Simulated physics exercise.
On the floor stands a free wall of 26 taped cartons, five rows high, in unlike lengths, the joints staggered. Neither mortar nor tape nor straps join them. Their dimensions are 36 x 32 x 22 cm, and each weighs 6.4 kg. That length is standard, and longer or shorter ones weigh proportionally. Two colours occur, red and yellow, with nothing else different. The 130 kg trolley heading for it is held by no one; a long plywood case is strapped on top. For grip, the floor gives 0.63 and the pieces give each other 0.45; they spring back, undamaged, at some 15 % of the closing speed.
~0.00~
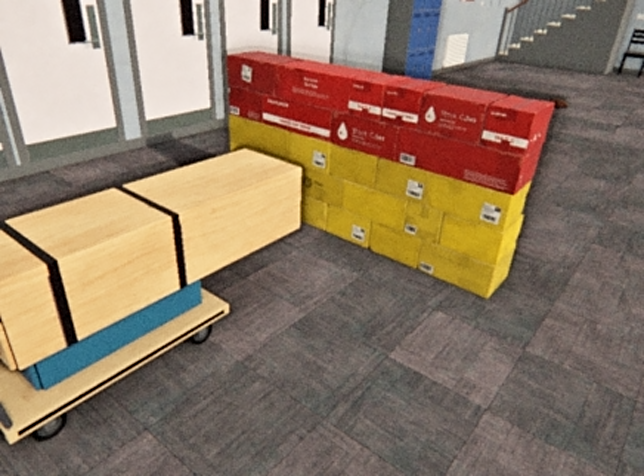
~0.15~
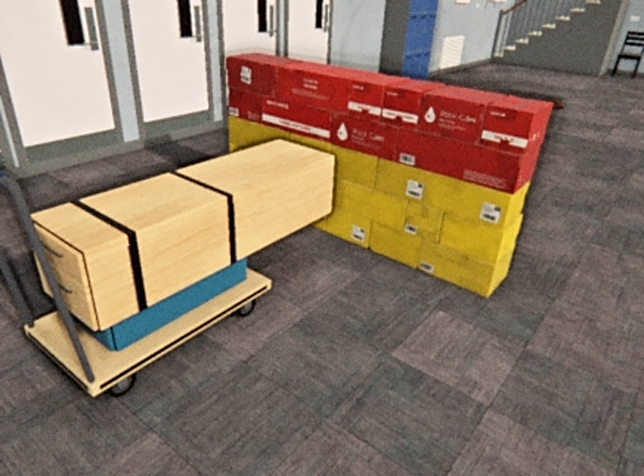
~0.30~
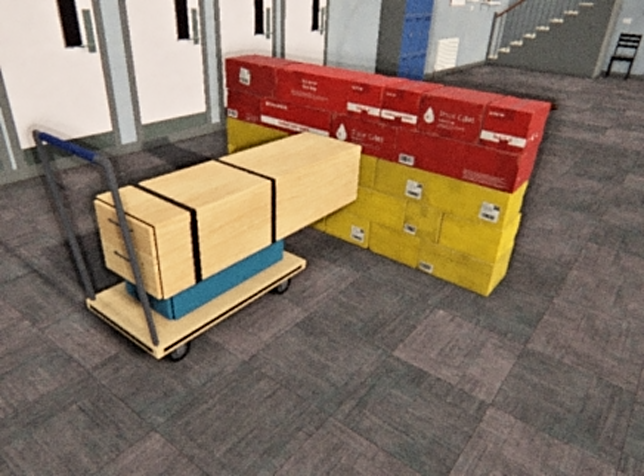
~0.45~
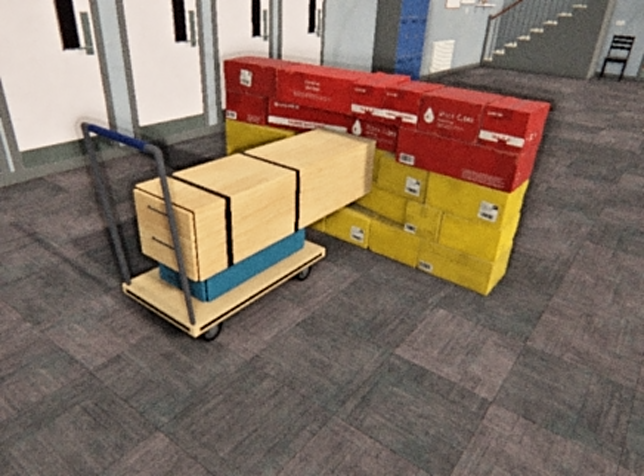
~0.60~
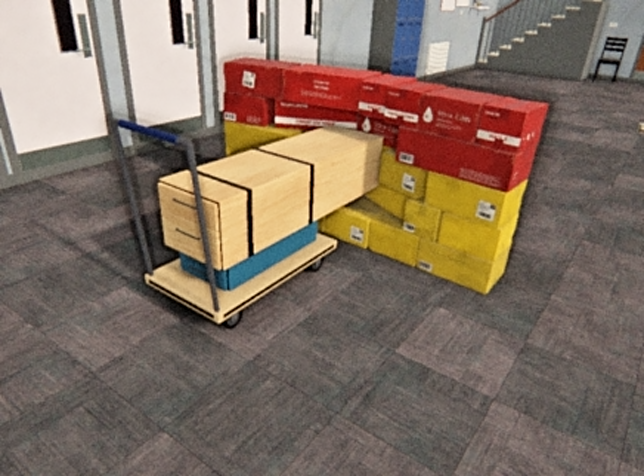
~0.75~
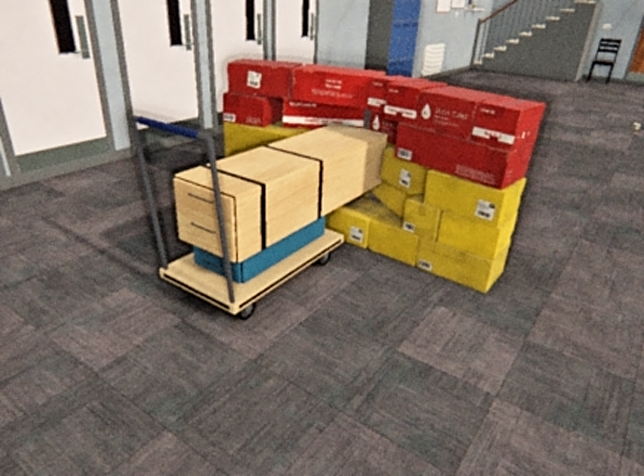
In a carpeted hallway, an unattended trolley carrying a strapped wooden cabinet rolls into a red and yellow carton wall, pushing cartons aside.
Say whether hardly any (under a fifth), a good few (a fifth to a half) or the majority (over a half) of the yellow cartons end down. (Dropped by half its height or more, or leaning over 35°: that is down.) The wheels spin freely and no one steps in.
A good few of them end down.
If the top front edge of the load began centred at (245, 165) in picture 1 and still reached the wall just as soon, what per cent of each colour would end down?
Yellow 30%, red 80%.
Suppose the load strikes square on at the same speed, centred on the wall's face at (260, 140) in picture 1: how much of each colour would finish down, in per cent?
Then yellow ends 20 per cent down and red 40 per cent.
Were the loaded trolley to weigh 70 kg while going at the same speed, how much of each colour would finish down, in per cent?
For yellow it's 0, for red it's 0 in a hundred.
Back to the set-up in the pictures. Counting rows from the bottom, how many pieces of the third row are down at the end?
Row tally: 3.
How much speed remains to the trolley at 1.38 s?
Speed: Around 0.2 m/s.
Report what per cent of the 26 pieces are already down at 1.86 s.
55 per cent at that moment.
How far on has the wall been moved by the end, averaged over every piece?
Roughly 50 cm.
After 1.04 s, load 50 cm past the wall's line, still rolling; 3 of the 16 yellow cartons down (4 of 26 in all colours); top yellow carton leaning 53°, 24 cm lower; top red carton leaning 14°.
After 1.38 s, load 58 cm past the wall's line, still rolling; 5 of the 16 yellow cartons down (14 of 26 in all colours); top yellow carton on its side; top red carton leaning 39°, 17 cm lower.
After 1.86 s, load 62 cm past the wall's line, stopped; 5 of the 16 yellow cartons down (14 of 26 in all colours); top yellow carton on its side; top red carton on its side.
At rest (4.4 s), load 62 cm past the wall's line, stopped; 5 of the 16 yellow cartons down (14 of 26 in all colours); top yellow carton on its side; top red carton upside down. That is 31 per cent. As the last picture would show them, middles, top yellow carton near (335, 168), top red carton near (599, 215).
